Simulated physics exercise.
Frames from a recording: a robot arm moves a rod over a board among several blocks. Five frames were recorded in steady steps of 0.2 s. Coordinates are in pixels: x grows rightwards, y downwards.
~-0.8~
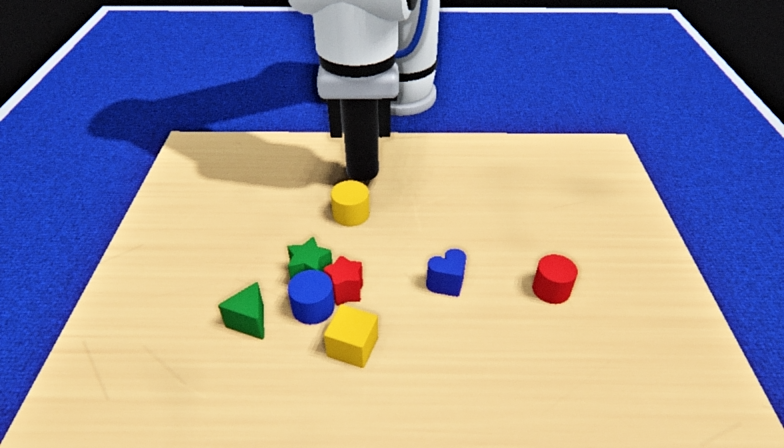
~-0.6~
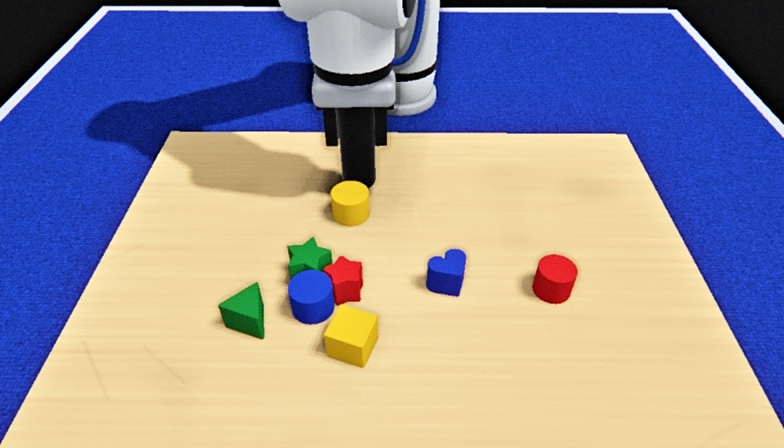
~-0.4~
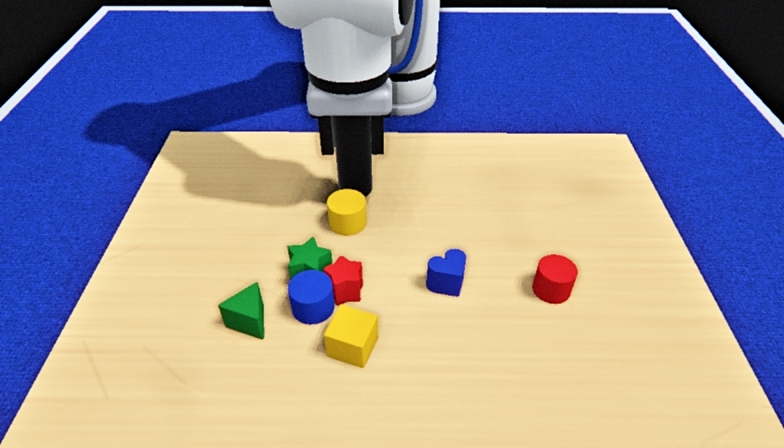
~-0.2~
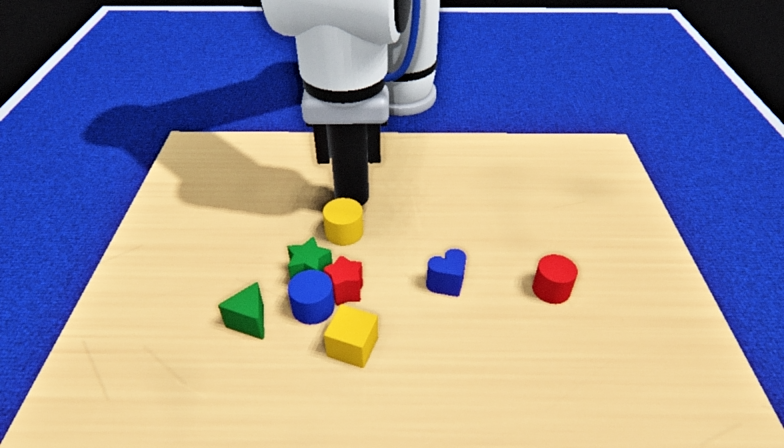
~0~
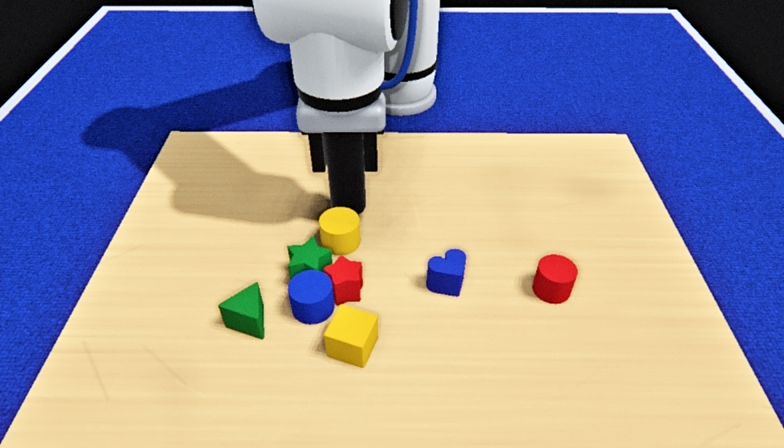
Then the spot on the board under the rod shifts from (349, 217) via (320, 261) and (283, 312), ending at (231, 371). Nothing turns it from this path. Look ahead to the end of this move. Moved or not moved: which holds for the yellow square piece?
It is not moved.
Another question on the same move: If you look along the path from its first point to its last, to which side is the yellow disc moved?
The yellow disc is shifted sideways to the left, facing along the path from start to end.
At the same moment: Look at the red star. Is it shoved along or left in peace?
Displaced.
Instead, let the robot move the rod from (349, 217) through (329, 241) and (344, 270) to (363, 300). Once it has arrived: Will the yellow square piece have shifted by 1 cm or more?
Yes, that is what happens.
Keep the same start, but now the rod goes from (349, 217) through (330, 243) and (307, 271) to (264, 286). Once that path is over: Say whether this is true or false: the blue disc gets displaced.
Answer: True.
On the path given first. One third of the way, rod (318, 252); green three-sided block (238, 303); green star (277, 286), turned 15° clockwise; yellow disc (313, 270); red star (348, 278), turned 25° anticlockwise.
Two thirds of the way, rod (281, 303); green three-sided block (212, 315); green star (252, 317), turned 60° clockwise; yellow disc (308, 315); red star (350, 281), turned 45° anticlockwise.
At the end, rod (227, 362); green three-sided block (198, 322), turned 35° clockwise; green star (191, 383), turned 60° clockwise; yellow disc (305, 320); red star (350, 281), turned 45° anticlockwise; yellow square piece still.
